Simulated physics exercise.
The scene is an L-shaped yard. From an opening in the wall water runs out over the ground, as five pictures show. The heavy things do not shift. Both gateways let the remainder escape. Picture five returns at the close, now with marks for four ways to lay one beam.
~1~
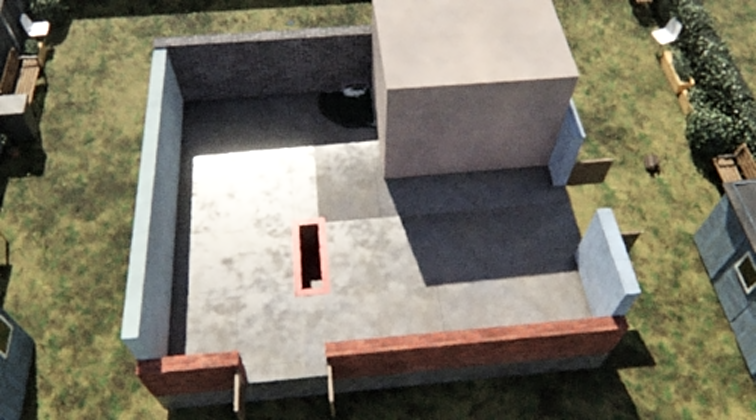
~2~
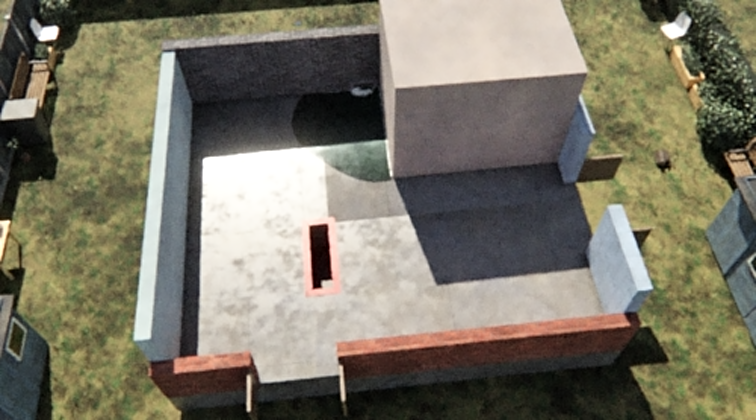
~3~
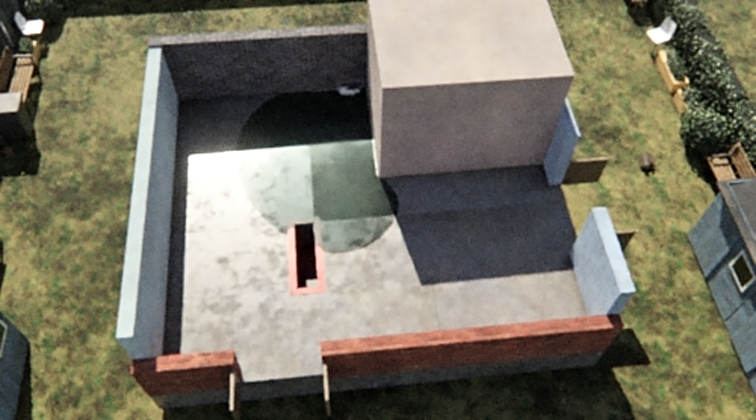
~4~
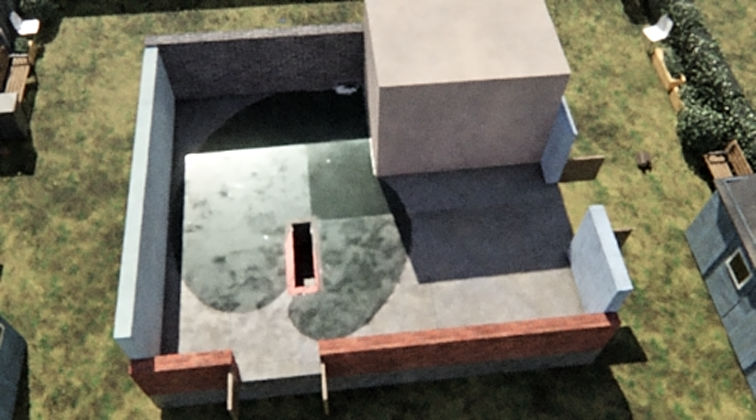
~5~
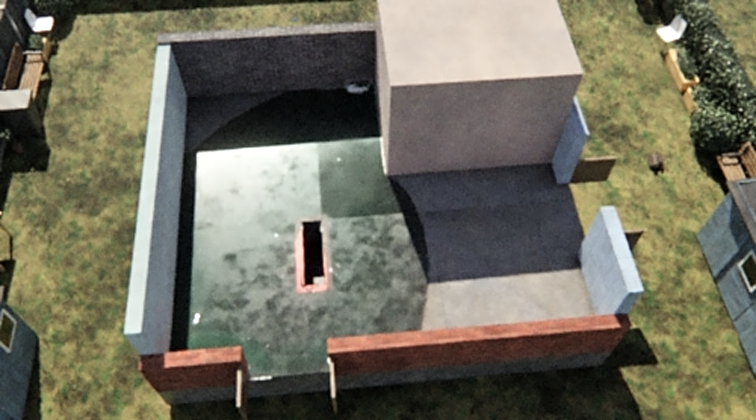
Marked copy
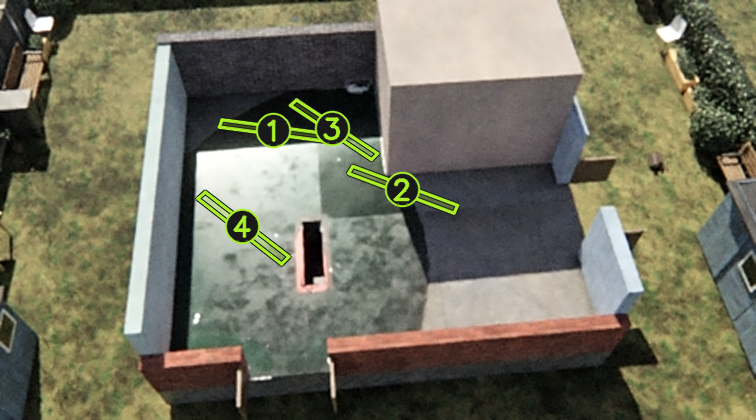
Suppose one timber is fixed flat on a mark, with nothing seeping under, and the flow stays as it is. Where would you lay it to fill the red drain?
It is 4.
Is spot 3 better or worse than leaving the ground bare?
Worse.
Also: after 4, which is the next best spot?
1.
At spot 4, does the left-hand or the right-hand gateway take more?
The left gate.
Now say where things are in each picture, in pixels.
Outfall at (356, 85); red drain at (310, 256); open gate at (287, 366); open gate at (564, 220); 3 % of the ground under water, visible out to (331, 115); red drain still dry, in the first picture.
In the second picture, 10 % of the ground under water, visible out to (387, 174); red drain still dry.
In the third picture, 25 % of the ground under water, visible out to (338, 246); red drain taking water.
In the fourth picture, 46 % of the ground under water, visible out to (211, 303); red drain taking water.
In the fifth picture, 61 % of the ground under water, visible out to (172, 326); red drain taking water.
In lime, 1 from (220, 123) to (326, 137); 2 from (350, 169) to (455, 209); 3 from (293, 102) to (374, 156); 4 from (201, 195) to (285, 260).
For spot 1, about 33 % of the stream goes into the red drain, about 67 % out by the gates.
For spot 2, about 18 % of the stream goes into the red drain, about 81 % out by the gates.
For spot 3, about 23 % of the stream goes into the red drain, about 76 % out by the gates.
For spot 4, about 64 % of the stream goes into the red drain, about 36 % out by the gates.
